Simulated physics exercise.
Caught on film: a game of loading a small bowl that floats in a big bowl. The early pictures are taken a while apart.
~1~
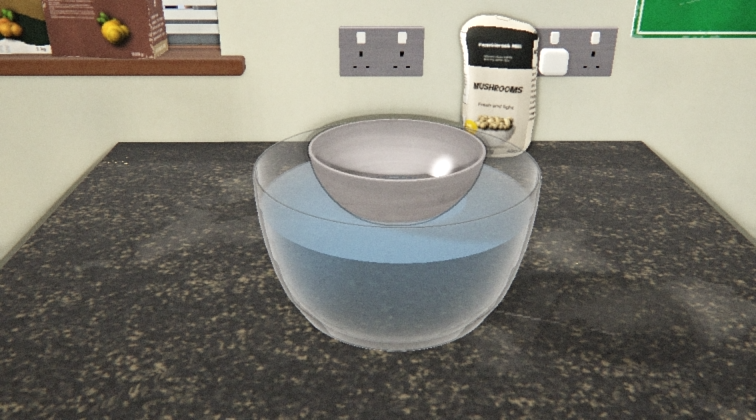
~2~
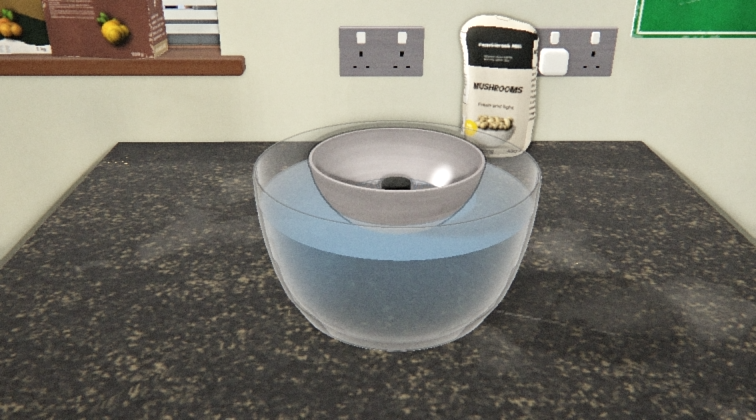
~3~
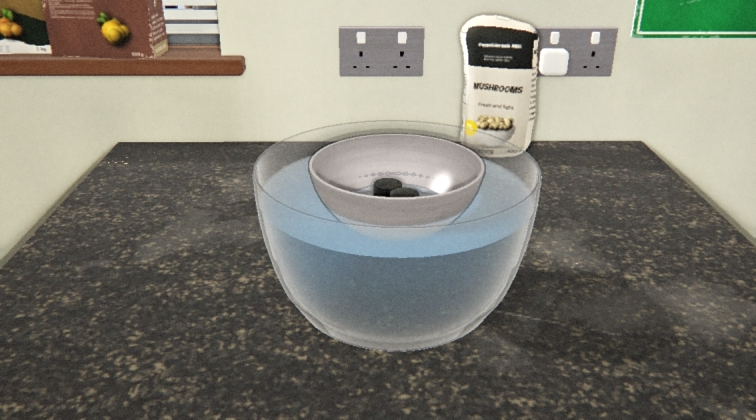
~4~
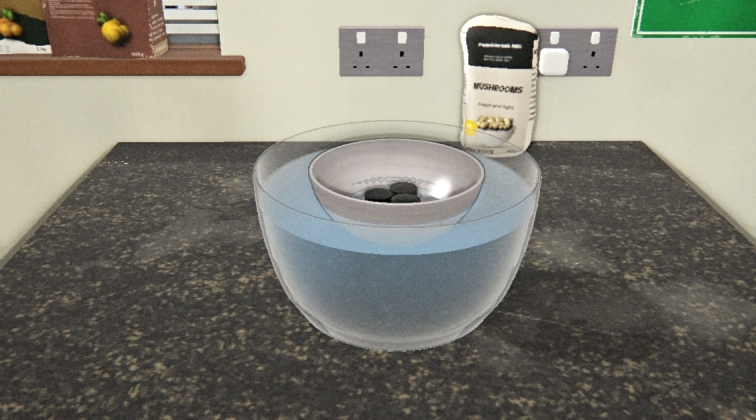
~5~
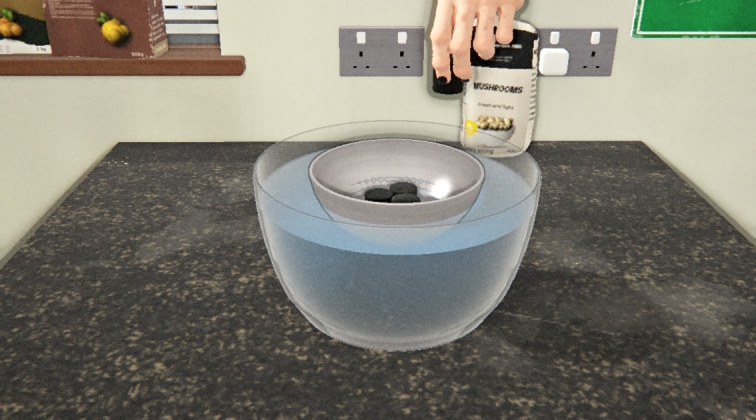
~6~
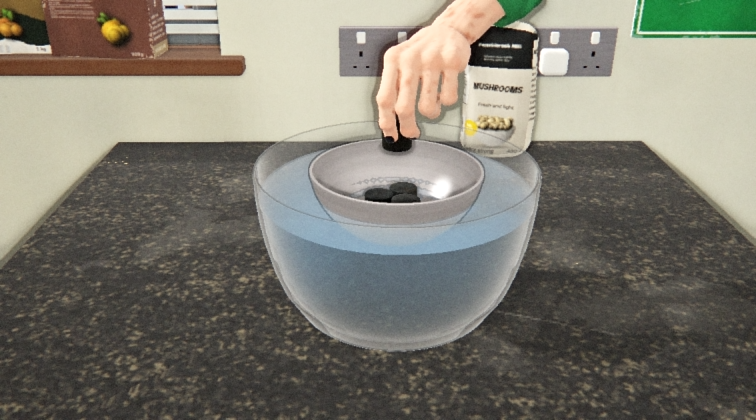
A small grey bowl floating in a large clear bowl of water sits lower as dark discs are added one by one until it holds three; then a hand brings another disc in from the upper right and holds it above the small bowl.
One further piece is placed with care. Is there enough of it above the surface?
As it turns out, it keeps floating.
Shortly, the iron weight is in and the small bowl dips.
Then, it steadies; about a fifth of its side above the surface.
At the finish, the small bowl floats; about a fifth of its side above the surface.
